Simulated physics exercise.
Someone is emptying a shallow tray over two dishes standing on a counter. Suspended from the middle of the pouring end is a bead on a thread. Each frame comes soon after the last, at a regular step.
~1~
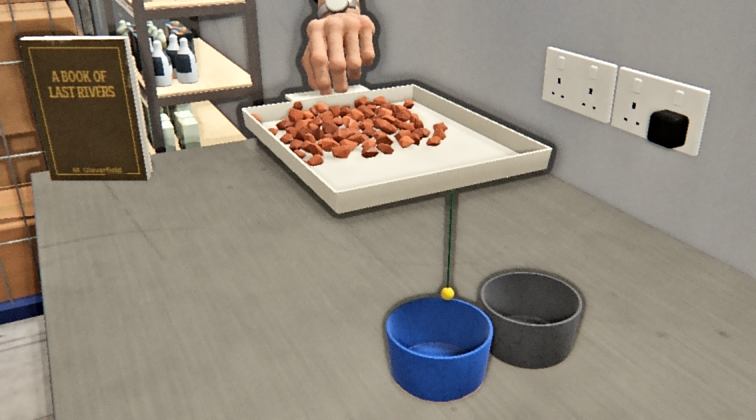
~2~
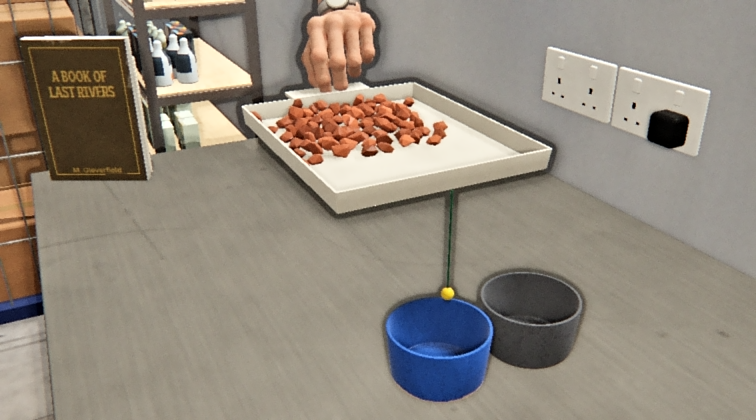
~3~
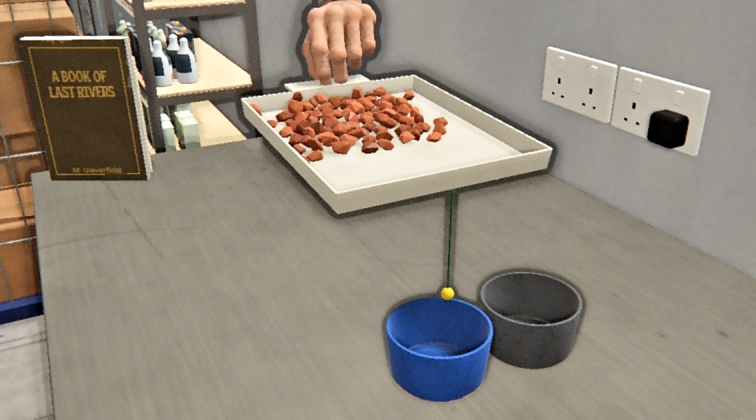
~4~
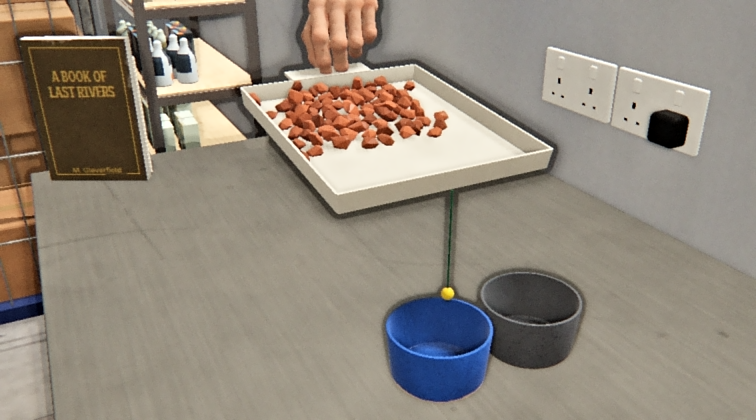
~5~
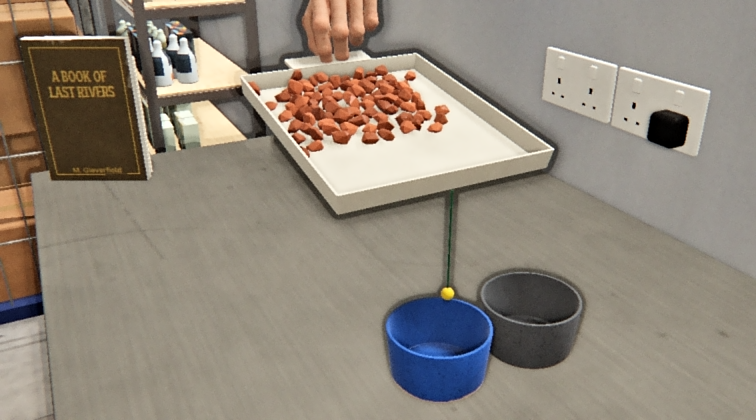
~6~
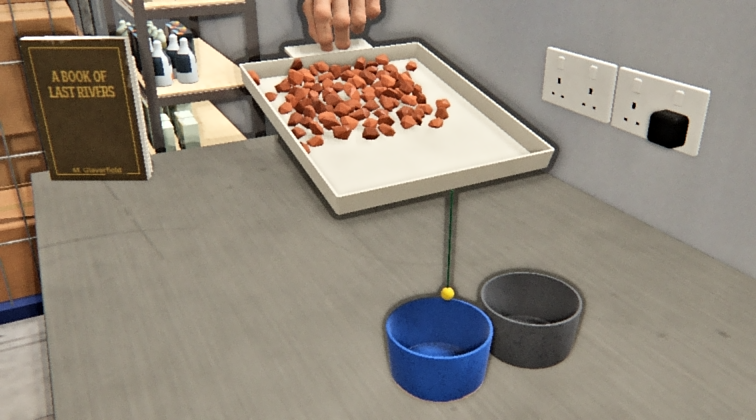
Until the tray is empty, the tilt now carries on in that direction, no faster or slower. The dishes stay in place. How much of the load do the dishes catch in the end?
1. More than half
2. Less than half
The answer is 2.
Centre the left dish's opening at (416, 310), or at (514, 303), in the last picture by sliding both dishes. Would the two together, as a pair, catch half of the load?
First place: Short of half; second place: Short of half.
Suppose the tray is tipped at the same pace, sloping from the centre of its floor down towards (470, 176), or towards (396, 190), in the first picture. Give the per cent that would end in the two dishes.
The share is 70 per cent in the first and 20 per cent in the second.
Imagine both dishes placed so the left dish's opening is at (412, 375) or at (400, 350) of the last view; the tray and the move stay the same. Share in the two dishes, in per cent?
About 80 per cent first, then about 70 per cent.
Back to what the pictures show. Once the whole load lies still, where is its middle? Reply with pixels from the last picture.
Centre at rest, last view: Approx. (483, 406).
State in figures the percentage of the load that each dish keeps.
Left 20 per cent, right 10 per cent.
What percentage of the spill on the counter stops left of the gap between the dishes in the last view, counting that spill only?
Left share: Close to 40 %.
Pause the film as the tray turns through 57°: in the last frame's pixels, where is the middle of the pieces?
Around (428, 162).
Soon after the last picture, tray tipped steeply; nearly all on the tray; a small part in the air.
A little later, tray tipped right over; about half on the tray; a small part in the left dish; a stray few in the right dish; about a quarter outside both; a small part in the air.
Later still, tray tipped past a quarter turn; about a quarter in the left dish; a small part in the right dish; about two thirds outside both.
At rest, tray tipped past a quarter turn; about a quarter in the left dish; a small part in the right dish; about two thirds outside both.
